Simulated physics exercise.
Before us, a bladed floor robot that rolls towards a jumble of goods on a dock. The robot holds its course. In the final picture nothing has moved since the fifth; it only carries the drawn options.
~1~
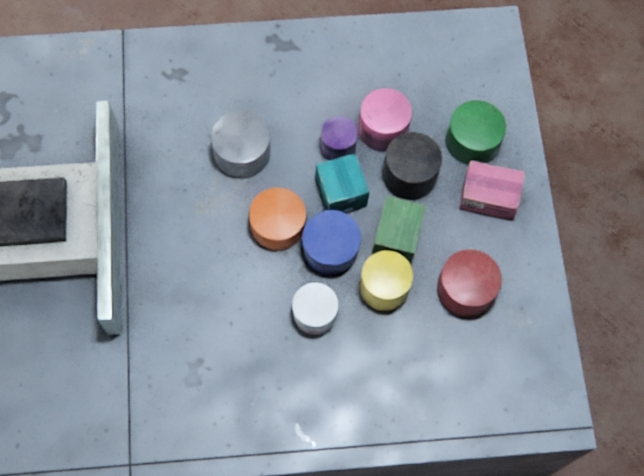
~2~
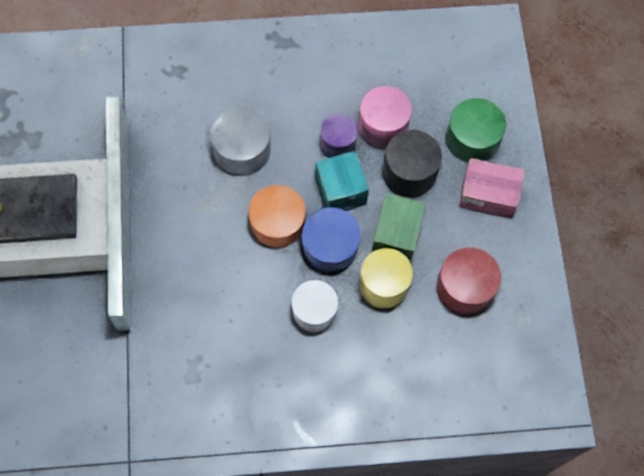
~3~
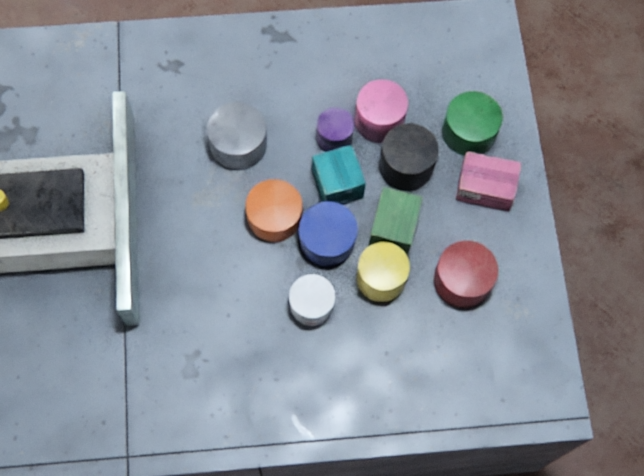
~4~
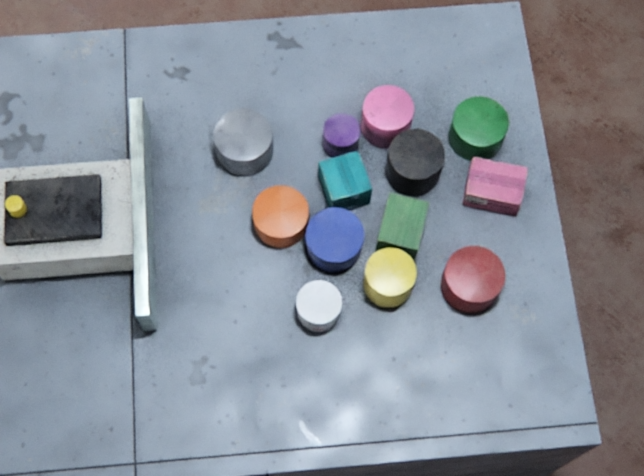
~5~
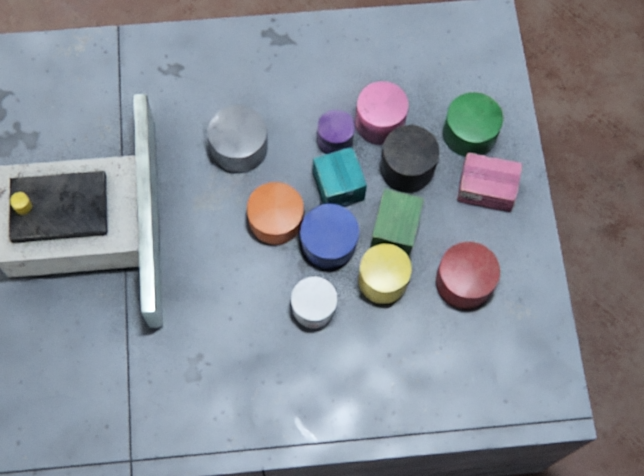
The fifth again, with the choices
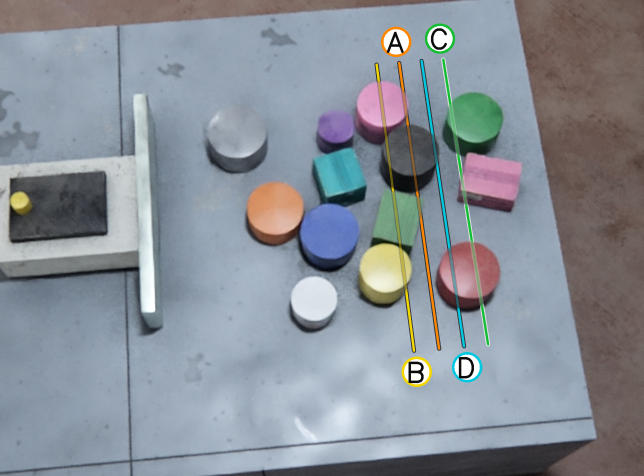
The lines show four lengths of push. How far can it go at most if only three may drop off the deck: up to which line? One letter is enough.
As far as mark C.
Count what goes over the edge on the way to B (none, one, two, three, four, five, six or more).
In all, none.
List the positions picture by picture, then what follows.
In the first picture, purple pail (339, 140); yellow canister (386, 281); white pail (315, 309).
In the second picture, robot (35, 207); blue pail (331, 241).
In the third picture, robot (42, 202); green canister (472, 124).
In the fourth picture, robot (61, 208); orange canister (280, 216).
In the fifth picture, robot (66, 205); green crate (397, 222); grey canister (239, 139); pink parcel (489, 183).
On the marked copy, A at (418, 198); B at (394, 200); C at (464, 194); D at (442, 196).
With C. Early on, robot (185, 195); grey canister (293, 135); blue pail (344, 240).
Further on, robot (301, 186); green canister (512, 99); pink parcel (513, 187).
At the end, robot (391, 179); black canister over the edge; pink parcel over the edge; three fallen.
As for the rest, A is within the limit but short; B is within the limit but short; D is within the limit but short.
